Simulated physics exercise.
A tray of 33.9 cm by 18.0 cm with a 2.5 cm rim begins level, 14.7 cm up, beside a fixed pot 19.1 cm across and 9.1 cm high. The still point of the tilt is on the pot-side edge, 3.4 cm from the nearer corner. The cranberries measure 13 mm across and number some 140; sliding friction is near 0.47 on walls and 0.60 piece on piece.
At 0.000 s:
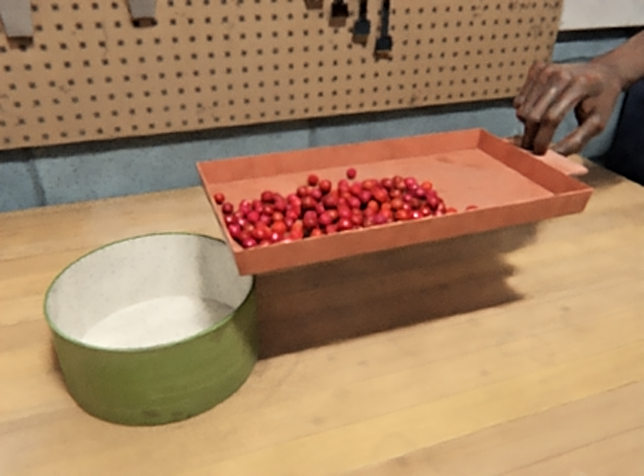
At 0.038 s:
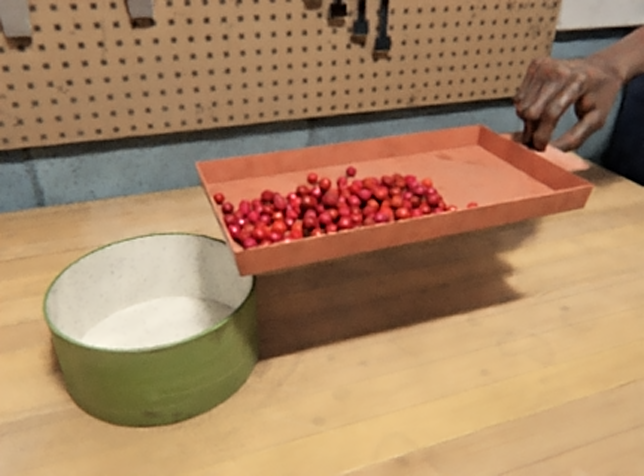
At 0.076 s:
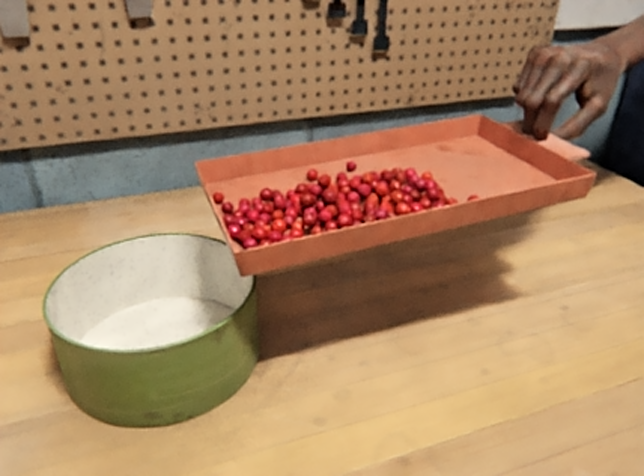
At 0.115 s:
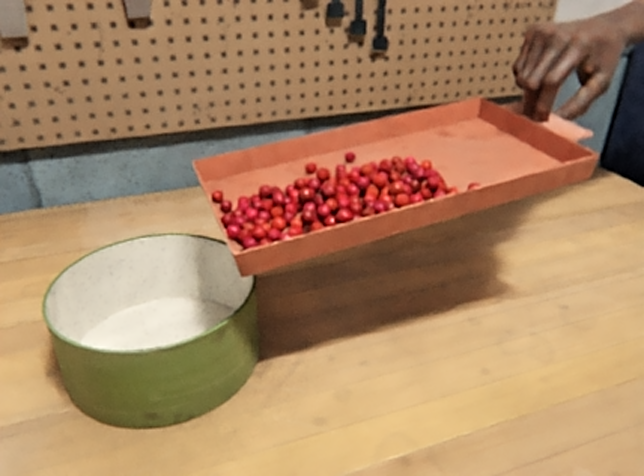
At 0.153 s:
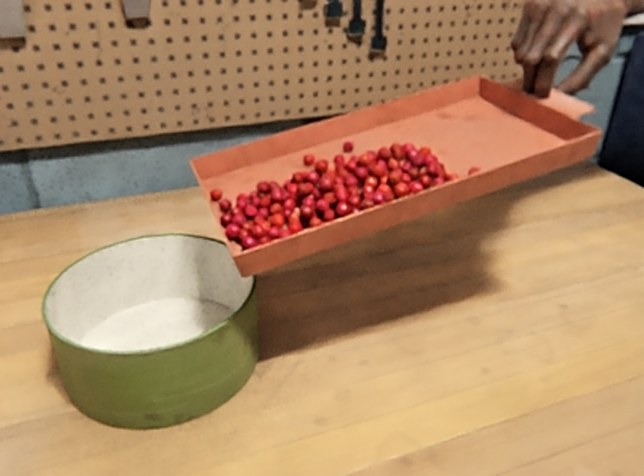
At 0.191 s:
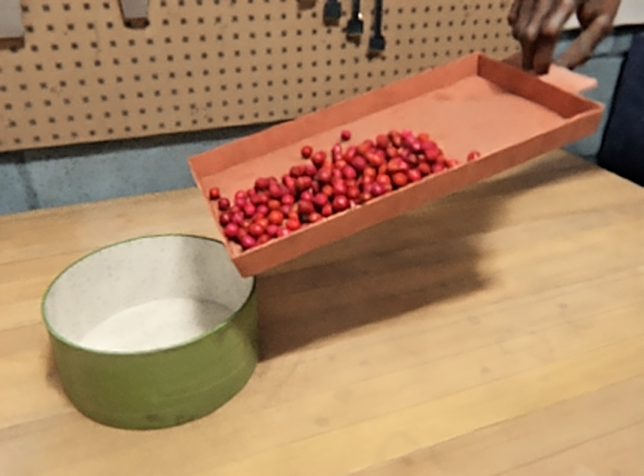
At first, a hand at the right holds a shallow orange-red tray of red cranberries nearly level above a wooden table, its left end beside a round green pot. The hand then lifts the right end steadily higher, slanting the tray down toward the pot, while the berries stay heaped inside.
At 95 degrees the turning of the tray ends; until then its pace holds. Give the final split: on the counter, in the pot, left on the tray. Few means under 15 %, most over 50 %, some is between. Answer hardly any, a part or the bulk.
Counter: A part, pot: The bulk, tray: Hardly any.
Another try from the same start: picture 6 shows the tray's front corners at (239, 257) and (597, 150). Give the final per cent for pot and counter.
Pot 5, counter 95.
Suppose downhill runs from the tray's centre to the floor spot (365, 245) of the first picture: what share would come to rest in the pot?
About 0 per cent.
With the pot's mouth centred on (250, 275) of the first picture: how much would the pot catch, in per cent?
About 30 per cent.
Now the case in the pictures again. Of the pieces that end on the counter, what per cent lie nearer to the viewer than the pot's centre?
About 100 per cent.
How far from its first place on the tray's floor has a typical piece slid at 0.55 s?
Roughly 3 cm.
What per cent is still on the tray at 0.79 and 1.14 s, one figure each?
About 90, 30.
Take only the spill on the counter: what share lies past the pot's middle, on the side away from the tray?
Roughly 60 per cent.
After 0.55 s, tilt 54 degrees; the tray holds 100 %, the pot 0 %.
After 0.79 s, tilt 80 degrees; the tray holds 90 %, the pot 5 %.
Then, at 1.14 s, tilt 95 degrees; the tray holds 30 %, the pot 45 %.
In the end, at 2.4 s, counter 30 %, pot 70 %, tray 0 %.
